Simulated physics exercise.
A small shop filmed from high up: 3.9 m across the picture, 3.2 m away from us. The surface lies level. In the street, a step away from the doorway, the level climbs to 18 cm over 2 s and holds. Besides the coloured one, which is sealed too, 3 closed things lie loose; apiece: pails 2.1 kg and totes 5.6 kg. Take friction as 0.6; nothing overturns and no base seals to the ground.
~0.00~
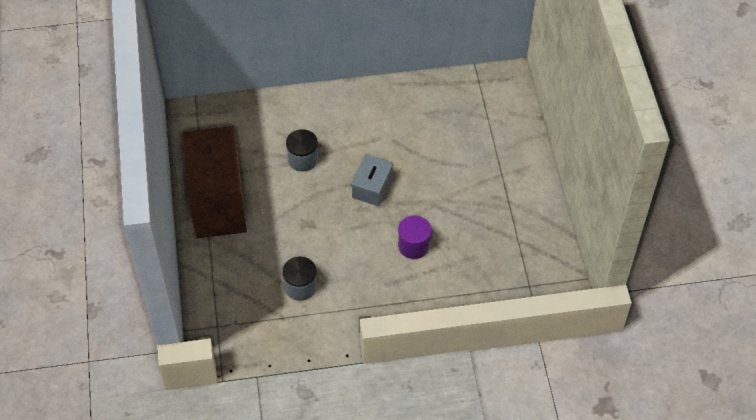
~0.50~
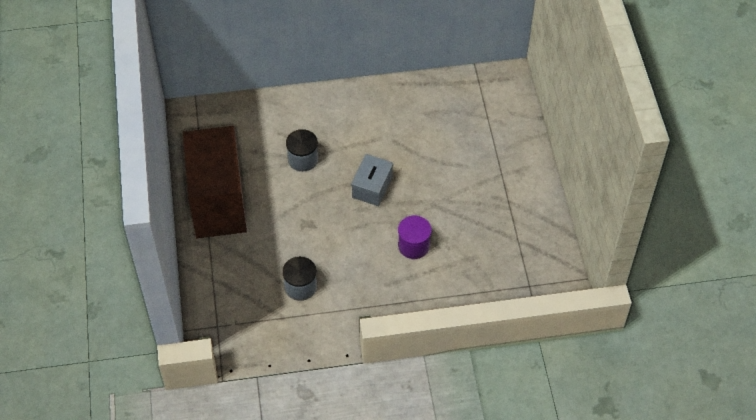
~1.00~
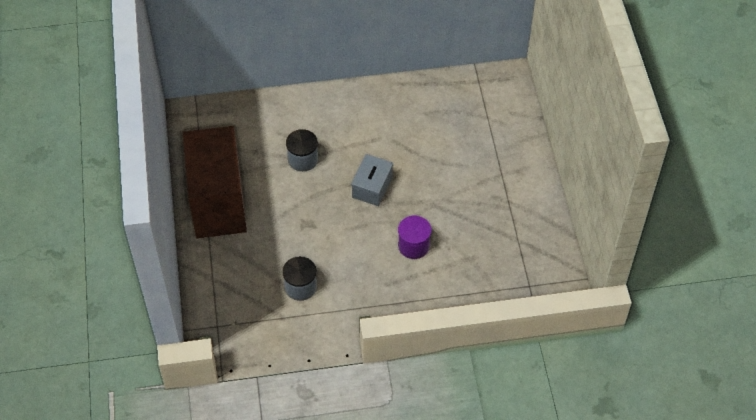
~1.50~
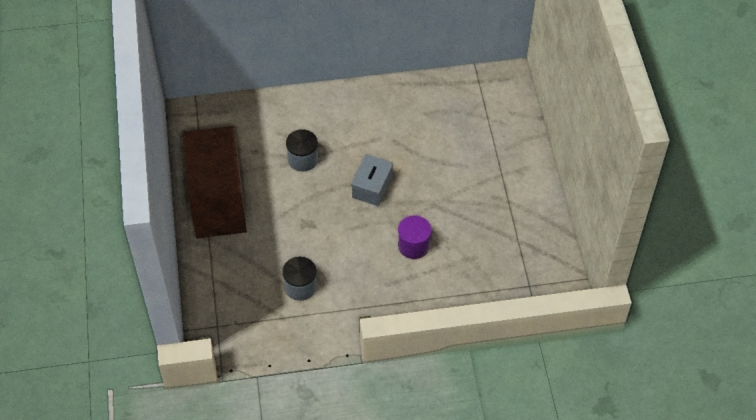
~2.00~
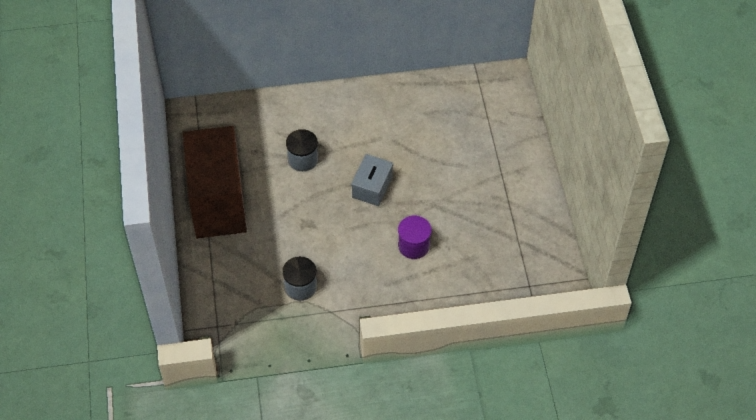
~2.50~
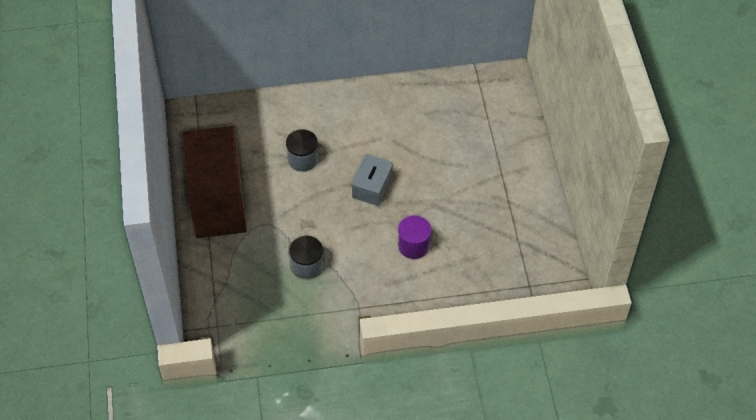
At the start, a purple pail, two dark-topped pails and a grey tote sit in a small shop on dry ground. Greenish water covers the paving outside, gradually swallowing the pale patch before the doorway, then spreads inside, and the nearer dark-topped pail shifts slightly inward while the others stay put.
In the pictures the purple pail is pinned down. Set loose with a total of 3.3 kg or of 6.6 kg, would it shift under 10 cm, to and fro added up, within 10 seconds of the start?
I expect that only the larger load is enough.
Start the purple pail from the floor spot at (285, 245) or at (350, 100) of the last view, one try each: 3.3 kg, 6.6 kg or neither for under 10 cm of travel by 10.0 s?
In that order: Neither is enough; neither holds.
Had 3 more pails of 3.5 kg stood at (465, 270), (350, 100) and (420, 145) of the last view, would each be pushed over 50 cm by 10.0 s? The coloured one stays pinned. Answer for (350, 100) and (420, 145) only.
In that order: More, over.
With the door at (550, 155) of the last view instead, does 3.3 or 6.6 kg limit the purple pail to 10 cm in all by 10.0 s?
Then neither weight holds it.
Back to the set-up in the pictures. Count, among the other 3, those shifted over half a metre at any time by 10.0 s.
3 of them.
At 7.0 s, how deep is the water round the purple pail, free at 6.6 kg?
About 3 cm.
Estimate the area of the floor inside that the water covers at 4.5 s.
Some 8.5 m2.
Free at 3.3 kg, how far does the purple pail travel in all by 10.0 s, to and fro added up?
About 50 cm.
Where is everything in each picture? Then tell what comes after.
The first frame shows the purple pail at (415, 229), on the bottom; 0.0 m2 under water; 0 of 4 have shifted.
The second frame shows the purple pail at (415, 229) rests on the ground; 0.0 m2 under water; 0 of 4 have shifted.
The third frame shows the purple pail at (415, 229) rests on the ground; 0.0 m2 under water; 0 of 4 have shifted.
The fourth frame shows the purple pail at (415, 229) rests on the ground; water covers 0.0 m2; 0 of 4 have shifted.
The fifth frame shows the purple pail at (415, 229), on the bottom; 0.5 m2 under water; 0 of 4 have shifted.
The sixth frame shows the purple pail at (415, 229) rests on the ground; water covers 1.4 m2; 1 of 4 have shifted.
After 3.5 s the purple pail would be 0 cm from its start with 3.3 kg and 0 cm from its start with 6.6 kg; 1 cm of water round it then.
After 4.5 s the purple pail would be 0 cm from its start with 3.3 kg and 0 cm from its start with 6.6 kg; 3 cm of water round it then.
After 7.0 s the purple pail would be 0 cm from its start with 3.3 kg and 0 cm from its start with 6.6 kg; 3 cm of water round it then.
After 10.0 s the purple pail would be 45 cm from its start with 3.3 kg and 0 cm from its start with 6.6 kg; 6 cm of water round it then.
